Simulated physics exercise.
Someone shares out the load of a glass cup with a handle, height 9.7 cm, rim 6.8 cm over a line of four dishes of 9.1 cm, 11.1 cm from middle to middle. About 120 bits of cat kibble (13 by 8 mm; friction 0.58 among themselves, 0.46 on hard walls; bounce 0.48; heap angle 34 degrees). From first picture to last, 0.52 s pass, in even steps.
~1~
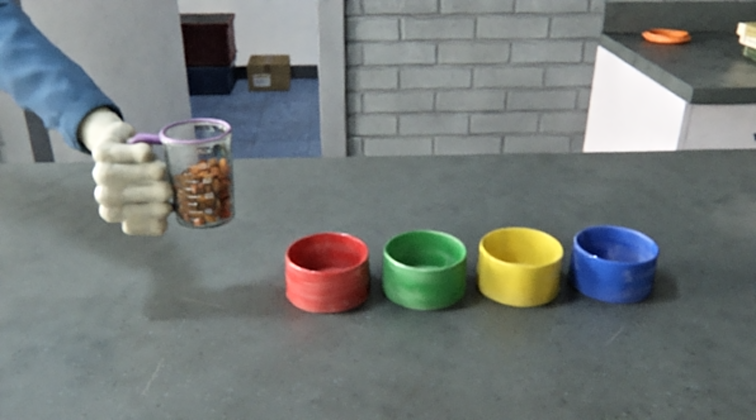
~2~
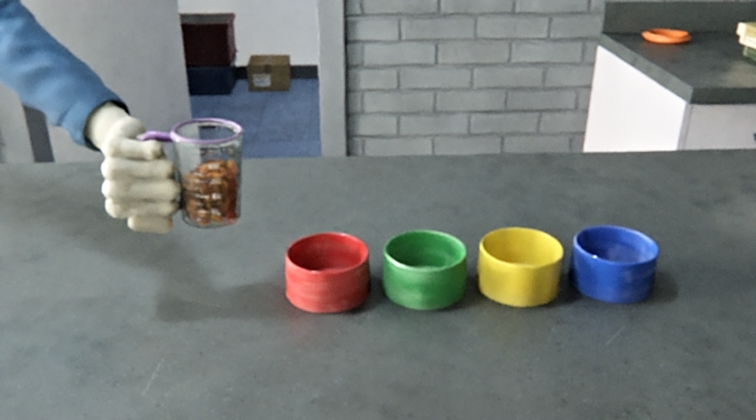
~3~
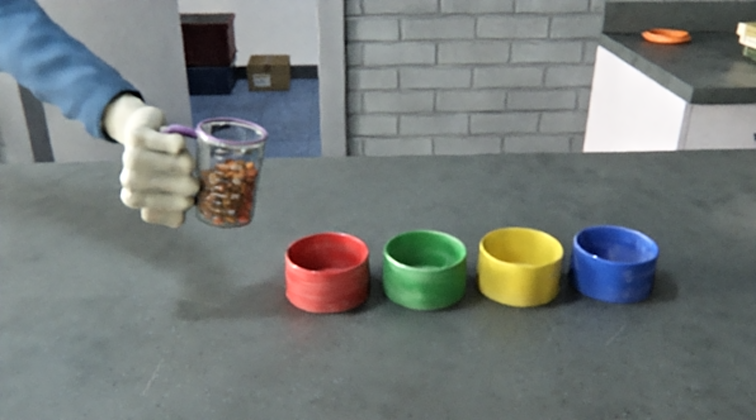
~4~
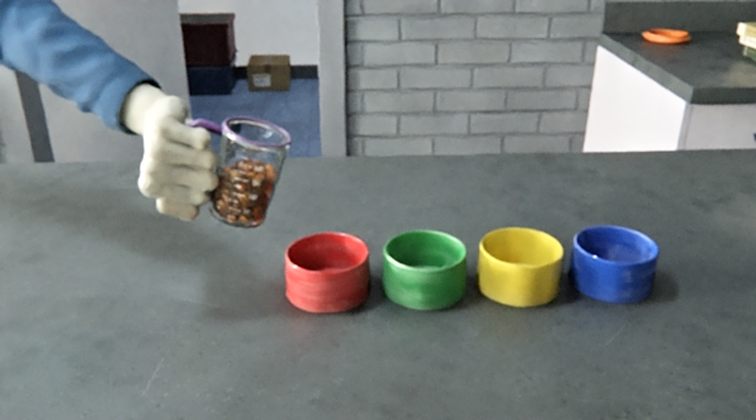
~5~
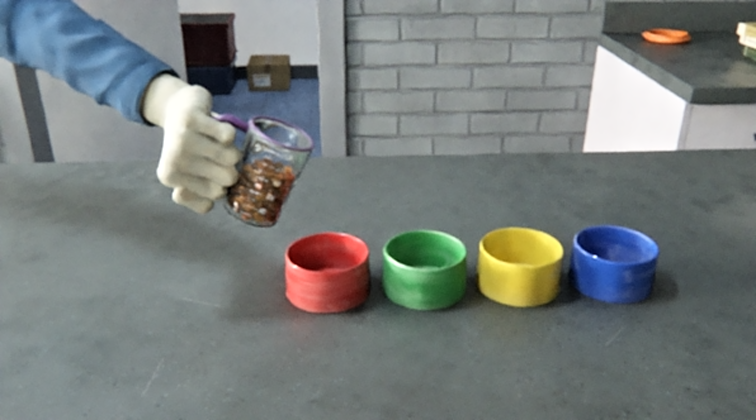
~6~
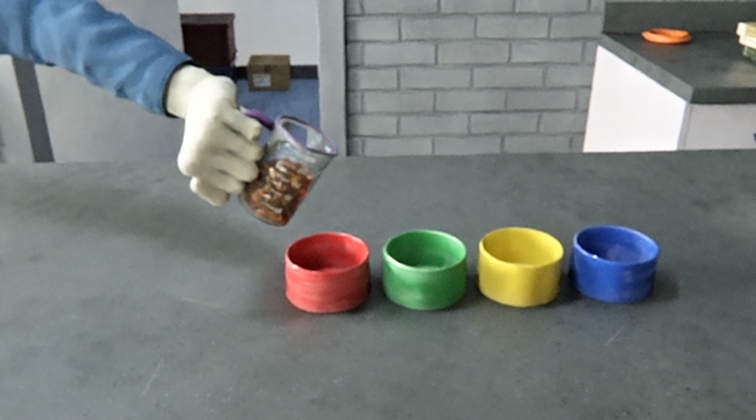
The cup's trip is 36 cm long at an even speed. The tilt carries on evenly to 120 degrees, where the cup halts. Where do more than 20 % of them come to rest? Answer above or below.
Red: Below, blue: Above, green: Below, yellow: Below, counter: Above.
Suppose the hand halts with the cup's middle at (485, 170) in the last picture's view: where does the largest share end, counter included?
The winner: Yellow.
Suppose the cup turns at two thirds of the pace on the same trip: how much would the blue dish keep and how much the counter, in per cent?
Blue 40, counter 60.
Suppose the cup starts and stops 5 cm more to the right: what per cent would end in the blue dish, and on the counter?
In that case blue 100, counter 0.
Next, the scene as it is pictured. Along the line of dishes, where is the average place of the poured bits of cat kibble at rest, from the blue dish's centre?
About 3 cm to its left.
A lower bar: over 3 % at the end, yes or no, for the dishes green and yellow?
Green no; yellow yes.
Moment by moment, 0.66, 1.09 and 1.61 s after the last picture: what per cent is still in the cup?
About 100, 100, 5.
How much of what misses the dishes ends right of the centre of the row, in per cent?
Some 100 per cent.
Then, 0.66 s after the last picture, tilt 76 degrees; cup holds 100 %.
Then, 1.09 s after the last picture, tilt 106 degrees; cup holds 100 %.
Then, 1.61 s after the last picture, tilt 120 degrees; cup holds 5 %, blue 45 %, yellow 10 %.
In the end, red 0 %, blue 50 %, green 0 %, yellow 10 %, counter 40 %.
